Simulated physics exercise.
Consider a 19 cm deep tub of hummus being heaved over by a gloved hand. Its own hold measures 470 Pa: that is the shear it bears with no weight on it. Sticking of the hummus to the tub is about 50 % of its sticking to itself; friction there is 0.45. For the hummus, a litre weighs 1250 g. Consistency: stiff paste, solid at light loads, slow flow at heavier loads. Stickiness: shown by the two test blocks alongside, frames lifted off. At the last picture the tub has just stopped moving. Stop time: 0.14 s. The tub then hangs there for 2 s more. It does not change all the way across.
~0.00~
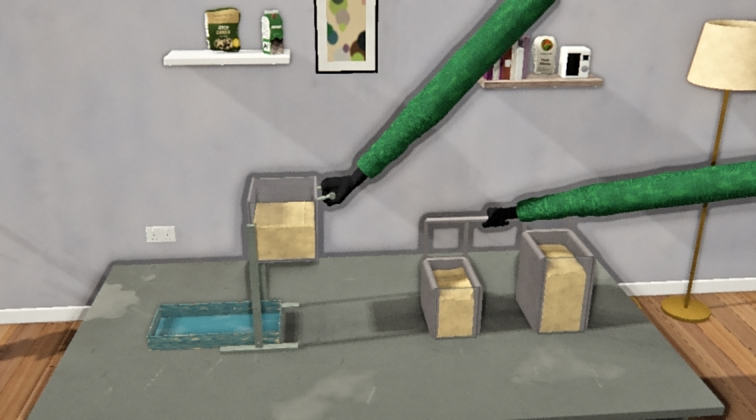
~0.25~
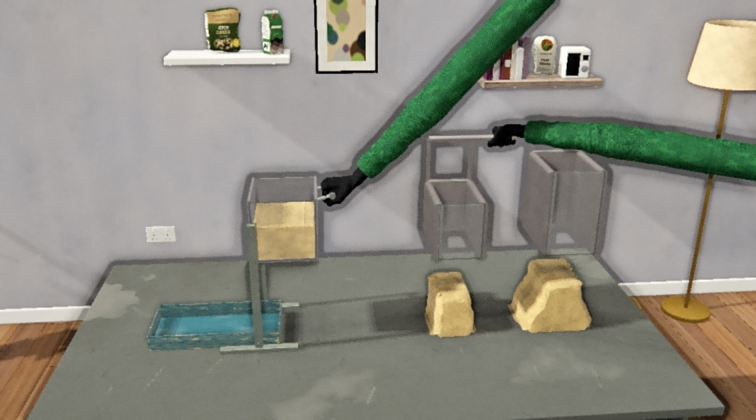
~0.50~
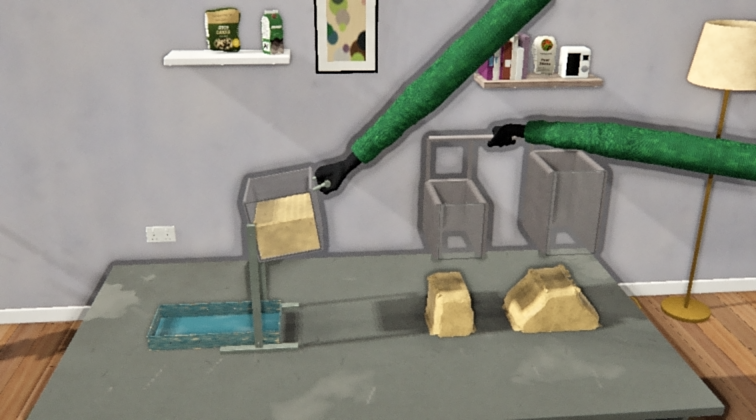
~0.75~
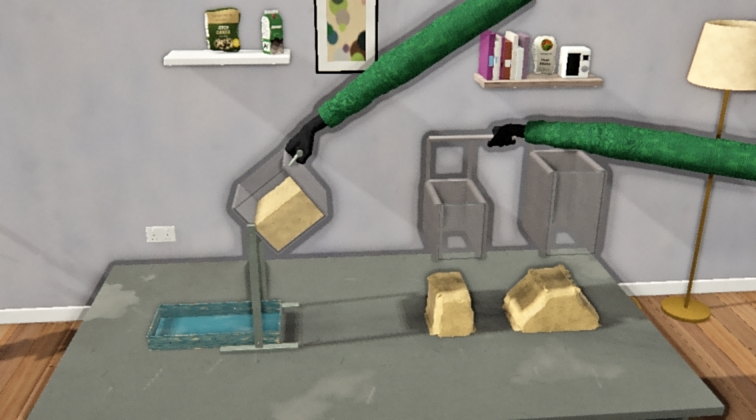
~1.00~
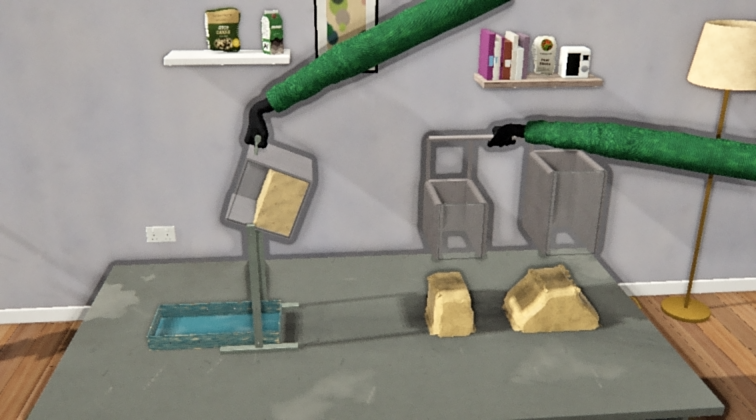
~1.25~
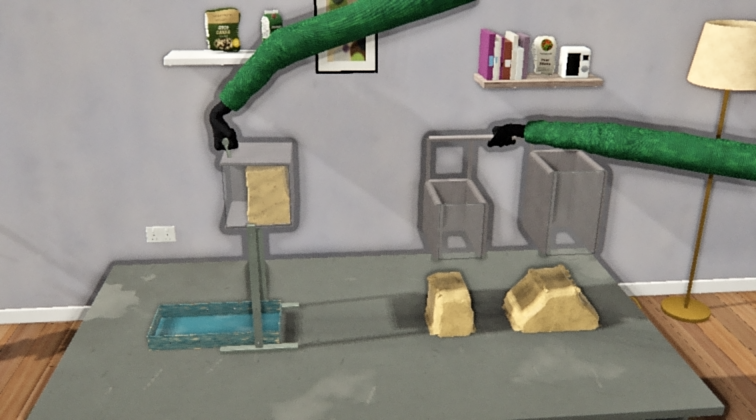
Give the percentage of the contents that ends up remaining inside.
I would say roughly 100 per cent remains inside.
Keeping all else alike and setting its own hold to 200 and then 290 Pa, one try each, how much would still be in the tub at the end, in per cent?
Result: 55 % for the first case, 65 % for the second.
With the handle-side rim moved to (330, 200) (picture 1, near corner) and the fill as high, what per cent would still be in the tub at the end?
The tub would end up holding some 60 % of it.
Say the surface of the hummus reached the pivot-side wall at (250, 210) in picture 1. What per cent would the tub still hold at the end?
Roughly 60 per cent would still be in the tub at the end.
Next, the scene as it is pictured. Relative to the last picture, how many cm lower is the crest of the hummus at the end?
Roughly 4 cm.
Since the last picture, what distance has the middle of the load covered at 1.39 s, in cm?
Shift: Roughly 3 cm.
After 1.39 s, the tub is at 90 degrees and holds 100 %.
After 1.56 s, the tub is at 90 degrees and holds 100 %.
After 1.73 s, the tub is at 90 degrees and holds 100 %.
After 1.90 s, the tub is at 90 degrees and holds 100 %.
After 3.25 s, at the end, the tub is at 90 degrees and holds 100 %.
